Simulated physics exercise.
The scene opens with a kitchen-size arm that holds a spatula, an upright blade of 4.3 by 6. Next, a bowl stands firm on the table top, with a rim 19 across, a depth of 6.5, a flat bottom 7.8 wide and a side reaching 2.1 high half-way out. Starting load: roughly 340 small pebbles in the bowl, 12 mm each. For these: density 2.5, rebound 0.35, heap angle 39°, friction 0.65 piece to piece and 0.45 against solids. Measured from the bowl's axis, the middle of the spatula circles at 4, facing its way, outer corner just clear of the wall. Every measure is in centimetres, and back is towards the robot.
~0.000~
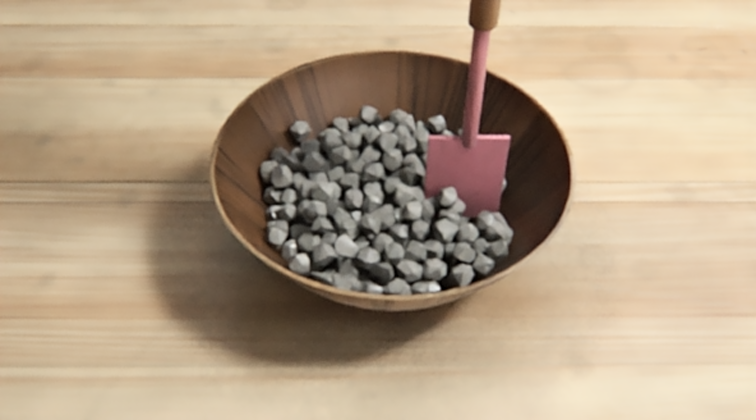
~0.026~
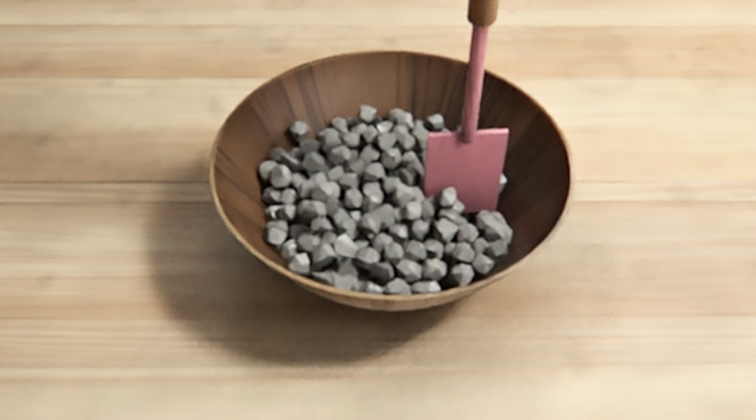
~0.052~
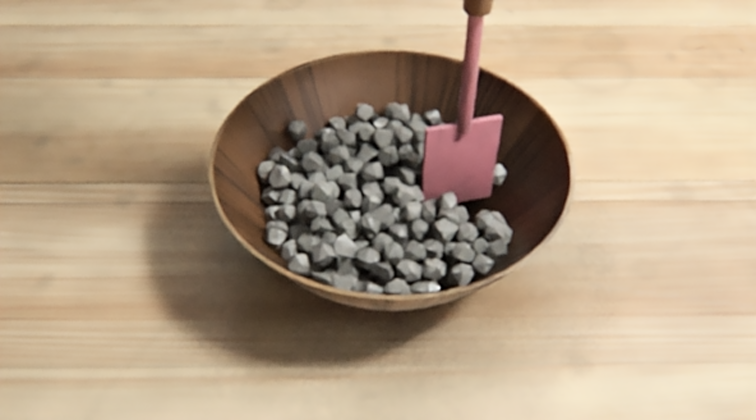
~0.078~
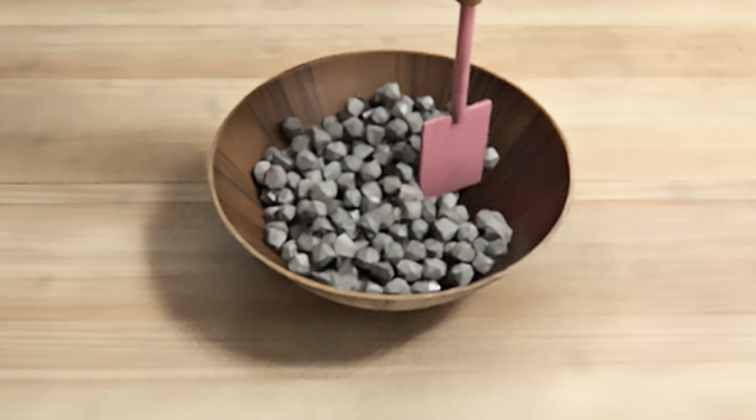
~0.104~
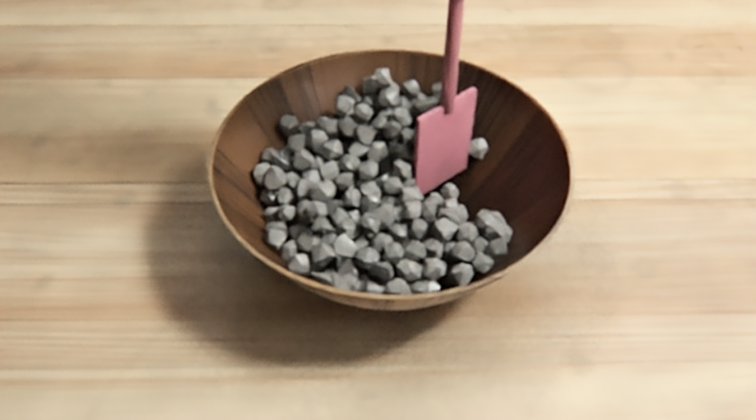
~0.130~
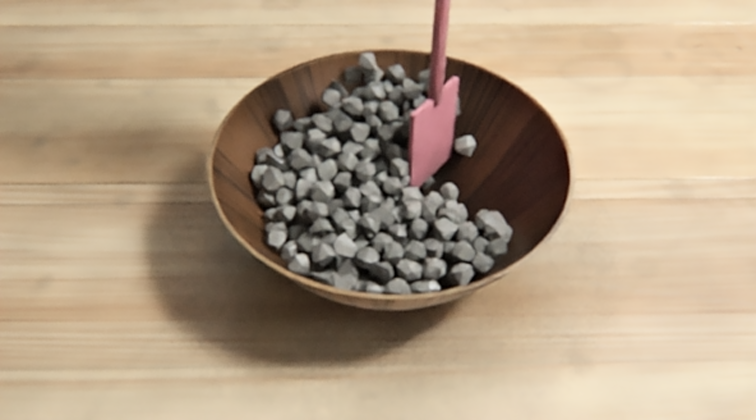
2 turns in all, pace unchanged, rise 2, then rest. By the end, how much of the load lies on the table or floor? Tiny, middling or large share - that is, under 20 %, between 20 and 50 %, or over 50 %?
The share is tiny, under 20 %.
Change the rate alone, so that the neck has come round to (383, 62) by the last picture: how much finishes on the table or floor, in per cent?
About 35 per cent.
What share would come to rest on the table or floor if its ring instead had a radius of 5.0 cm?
Roughly 10 percent, I'd expect.
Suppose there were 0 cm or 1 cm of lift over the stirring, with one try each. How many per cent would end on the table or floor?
Some 25 and some 25 per cent.
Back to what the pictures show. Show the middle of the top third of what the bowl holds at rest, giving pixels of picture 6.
The centre is near pixel (447, 174).
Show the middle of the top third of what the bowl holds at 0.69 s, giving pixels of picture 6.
Upper-third centre: Approx. (493, 188) px.
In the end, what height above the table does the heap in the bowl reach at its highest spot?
About 8.0 centimetres.
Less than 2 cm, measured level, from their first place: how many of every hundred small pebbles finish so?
About 10 %.
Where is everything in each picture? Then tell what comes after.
Spatula neck at (472, 115), 0° round; upper third of the load around (375, 190), from x 270 to 505, top at y 115; 337 in the bowl, in the first frame.
Spatula neck at (471, 110), 4° round; upper third of the load around (376, 188), from x 270 to 505, top at y 115, in the second frame.
Spatula neck at (467, 101), 15° round; upper third of the load around (378, 180), from x 270 to 500, top at y 110, in the third frame.
Spatula neck at (459, 90), 27° round; upper third of the load around (372, 171), from x 265 to 500, top at y 90, in the fourth frame.
Spatula neck at (449, 81), 39° round; upper third of the load around (369, 169), from x 265 to 500, top at y 75, in the fifth frame.
Spatula neck at (437, 74), 51° round; upper third of the load around (362, 153), from x 260 to 500, top at y 60; 337 in the bowl, in the sixth frame.
By 0.69 s, 315° round, highest piece 8 above the table; 311 in the bowl, 21 on the table or floor, 5 in flight or on the tool.
By 1.26 s, 219° round, highest piece 7 above the table; 301 in the bowl, 36 on the table or floor.
By 1.74 s, 0° round, highest piece 7 above the table; 299 in the bowl, 38 on the table or floor.
By 2.44 s, 0° round, highest piece 7 above the table; 299 in the bowl, 38 on the table or floor.
Final count, 299 in the bowl, 38 on the table or floor. That is 11 % on the table or floor.
